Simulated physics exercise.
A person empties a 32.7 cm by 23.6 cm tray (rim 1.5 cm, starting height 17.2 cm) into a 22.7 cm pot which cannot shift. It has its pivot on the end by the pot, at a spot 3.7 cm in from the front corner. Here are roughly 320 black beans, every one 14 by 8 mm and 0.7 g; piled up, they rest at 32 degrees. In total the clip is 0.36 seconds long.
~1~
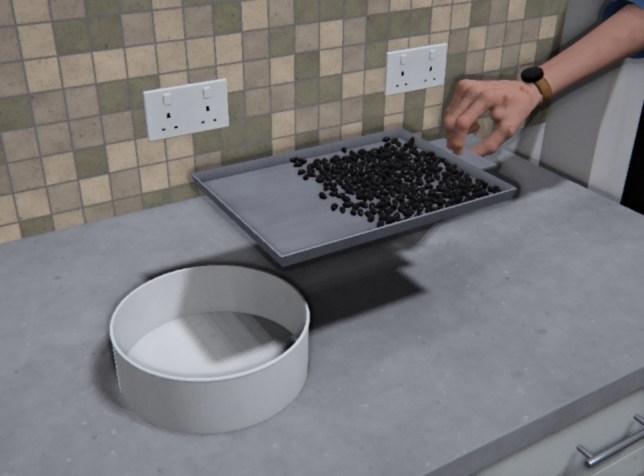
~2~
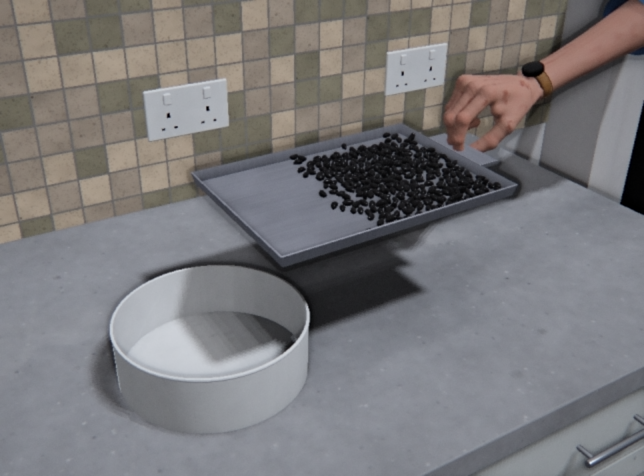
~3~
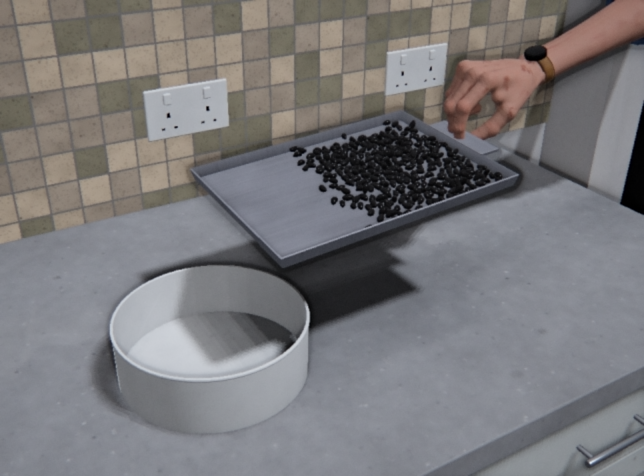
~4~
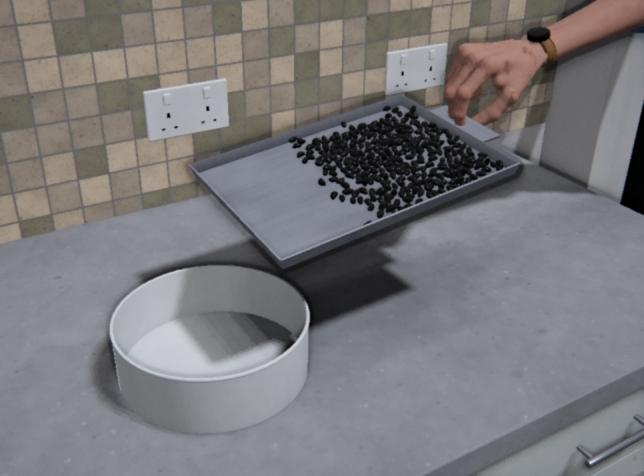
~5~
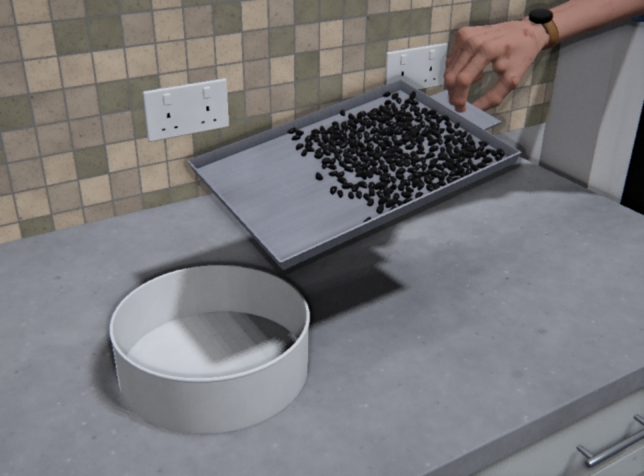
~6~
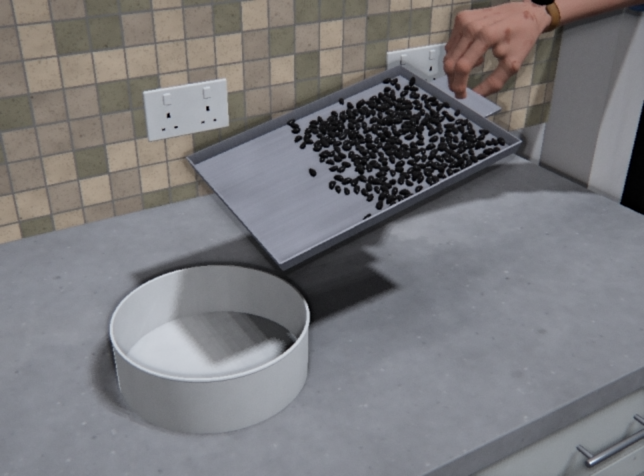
A hand wearing a watch lifted the right end of a gray tray of small black beans, tilting it gradually toward a round white pot on the counter, while the beans spread slightly.
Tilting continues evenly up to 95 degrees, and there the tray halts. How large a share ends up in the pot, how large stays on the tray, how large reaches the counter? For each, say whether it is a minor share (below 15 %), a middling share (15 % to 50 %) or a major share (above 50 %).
Pot: Above half; tray: Scant; counter: A medium portion.
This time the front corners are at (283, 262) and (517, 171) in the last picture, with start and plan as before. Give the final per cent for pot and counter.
Per cent by place - pot 20, counter 80.
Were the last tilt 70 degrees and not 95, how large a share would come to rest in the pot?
Result: Close to 65 %.
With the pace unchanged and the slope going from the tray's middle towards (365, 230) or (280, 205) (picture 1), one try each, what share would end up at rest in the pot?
Approximately 15 percent, then 70 percent.
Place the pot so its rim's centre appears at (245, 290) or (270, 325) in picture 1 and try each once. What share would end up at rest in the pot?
About 25 percent the first time and about 100 percent the second.
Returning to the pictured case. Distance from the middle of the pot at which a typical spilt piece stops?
That comes to near 24 cm.
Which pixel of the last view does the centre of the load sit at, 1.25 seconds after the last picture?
Approximately (248, 394) in the last picture.
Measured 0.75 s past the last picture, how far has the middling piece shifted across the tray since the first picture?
Displacement on the tray: Roughly 22 cm.
Then, 0.75 s after the last picture, tilt 52 degrees; the tray holds 75 %, the pot 5 %.
Then, 1.25 s after the last picture, tilt 77 degrees; the tray holds 20 %, the pot 55 %.
Then, 1.81 s after the last picture, tilt 95 degrees; the tray holds 0 %, the pot 80 %.
In the end, pot 75 %, tray 0 %, counter 20 %.
